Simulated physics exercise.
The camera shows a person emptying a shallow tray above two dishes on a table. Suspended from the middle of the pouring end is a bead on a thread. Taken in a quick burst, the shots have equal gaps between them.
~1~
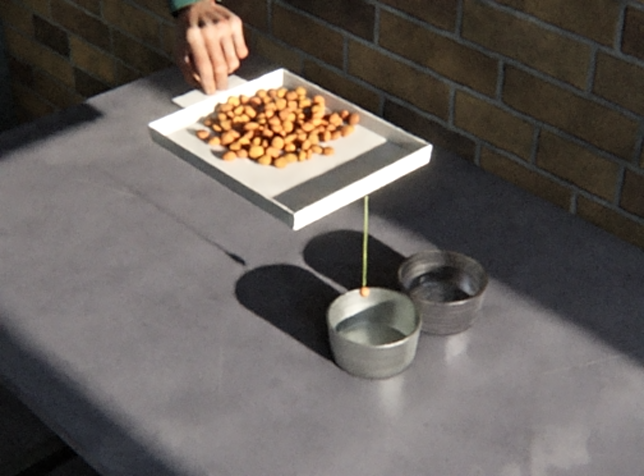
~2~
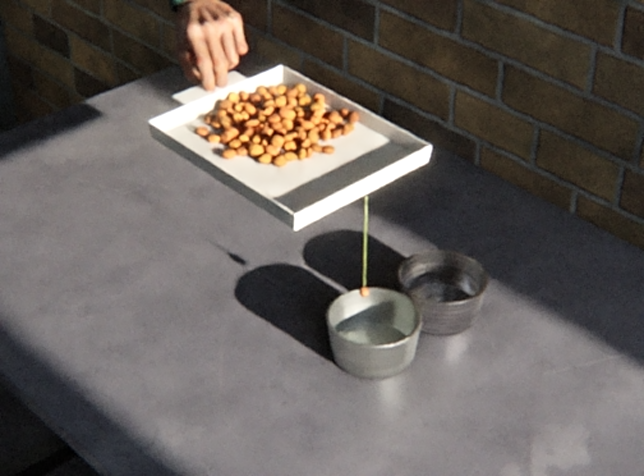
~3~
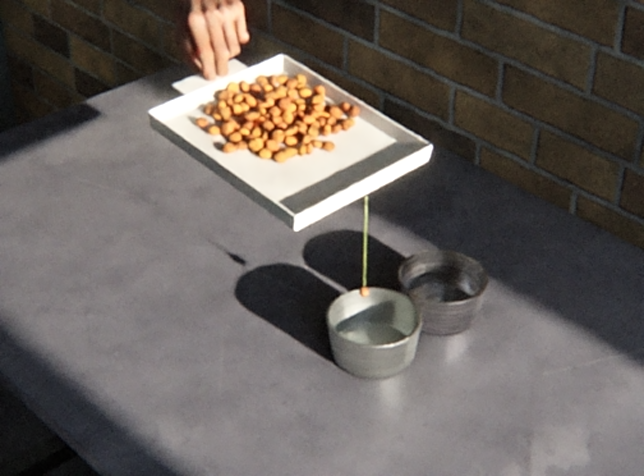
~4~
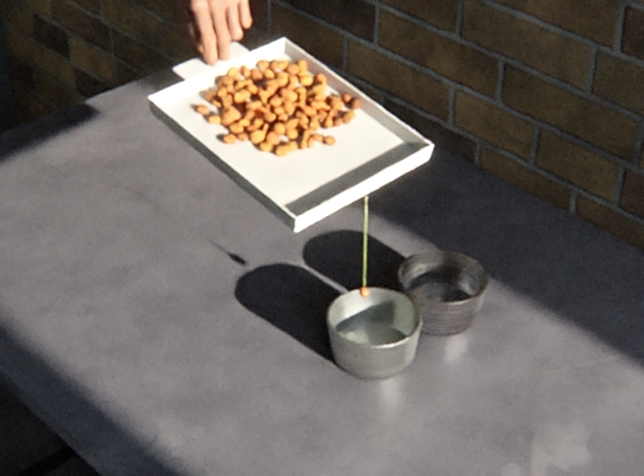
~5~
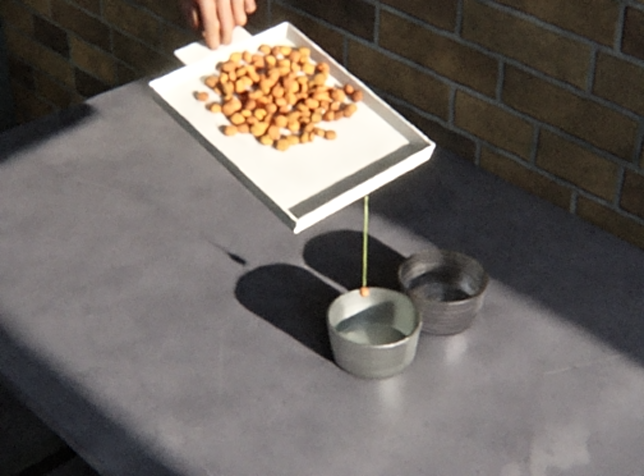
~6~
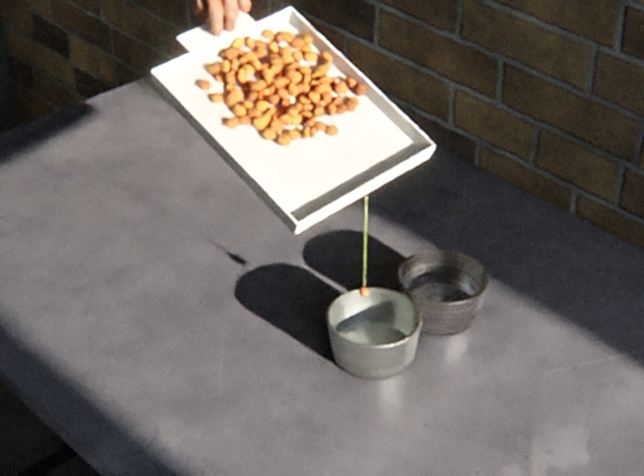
At first, a hand holds a shallow white tray of small brown pieces nearly level above two round dishes on a grey table, a bead hanging on a thread below. Then the hand steadily raises the handle end, tilting the tray toward the dishes, while the pieces stay heaped together on it.
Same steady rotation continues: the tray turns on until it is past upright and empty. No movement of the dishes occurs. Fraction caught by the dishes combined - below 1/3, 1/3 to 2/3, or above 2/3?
The catch stays below a third.
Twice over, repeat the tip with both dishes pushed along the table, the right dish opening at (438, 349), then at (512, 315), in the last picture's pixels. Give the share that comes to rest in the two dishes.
Near 30 % and 10 %.
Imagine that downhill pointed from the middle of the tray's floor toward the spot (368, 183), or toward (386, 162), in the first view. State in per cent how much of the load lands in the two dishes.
50 % and 80 %.
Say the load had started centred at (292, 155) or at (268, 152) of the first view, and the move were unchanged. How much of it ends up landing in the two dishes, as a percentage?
First case: Around 30 %; second case: Around 20 %.
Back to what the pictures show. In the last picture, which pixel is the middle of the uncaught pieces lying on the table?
At about (386, 418).
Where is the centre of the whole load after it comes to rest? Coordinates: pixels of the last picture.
Centre at rest: Close to (391, 392).
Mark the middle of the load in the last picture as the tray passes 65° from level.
Centre estimate: (353, 187).
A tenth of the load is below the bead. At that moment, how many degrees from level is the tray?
Roughly 75 degrees of tilt.
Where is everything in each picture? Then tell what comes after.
In the first picture, corners of the pouring end at (295, 213) and (428, 145), level; middle of the load at (273, 127), bits of cat kibble; left dish at (406, 352); right dish at (474, 309); bead on its thread at (364, 292).
In the second picture, corners of the pouring end at (295, 213) and (428, 145), level; middle of the load at (273, 124).
In the third picture, corners of the pouring end at (296, 215) and (429, 145), tipped barely, lowest at the left corner; middle of the load at (273, 117).
In the fourth picture, corners of the pouring end at (297, 217) and (430, 145), tipped a little, lowest at the left corner; middle of the load at (274, 106).
In the fifth picture, corners of the pouring end at (298, 219) and (432, 145), tipped clearly, lowest at the left corner; middle of the load at (275, 95).
In the sixth picture, corners of the pouring end at (298, 222) and (433, 145), tipped clearly, lowest at the left corner; middle of the load at (278, 86); left dish at (406, 352); right dish at (474, 309).
Soon after the last picture, tray tipped steeply; most on the tray; a small part in the air.
A little later, tray tipped past a quarter turn; about half on the tray; a small part in the left dish; a stray few in the right dish; about half outside both; a small part in the air.
Later still, tray tipped past a quarter turn; about a quarter in the left dish; most outside both.
At rest, tray tipped past a quarter turn; about a quarter in the left dish; none in the right dish; most outside both.
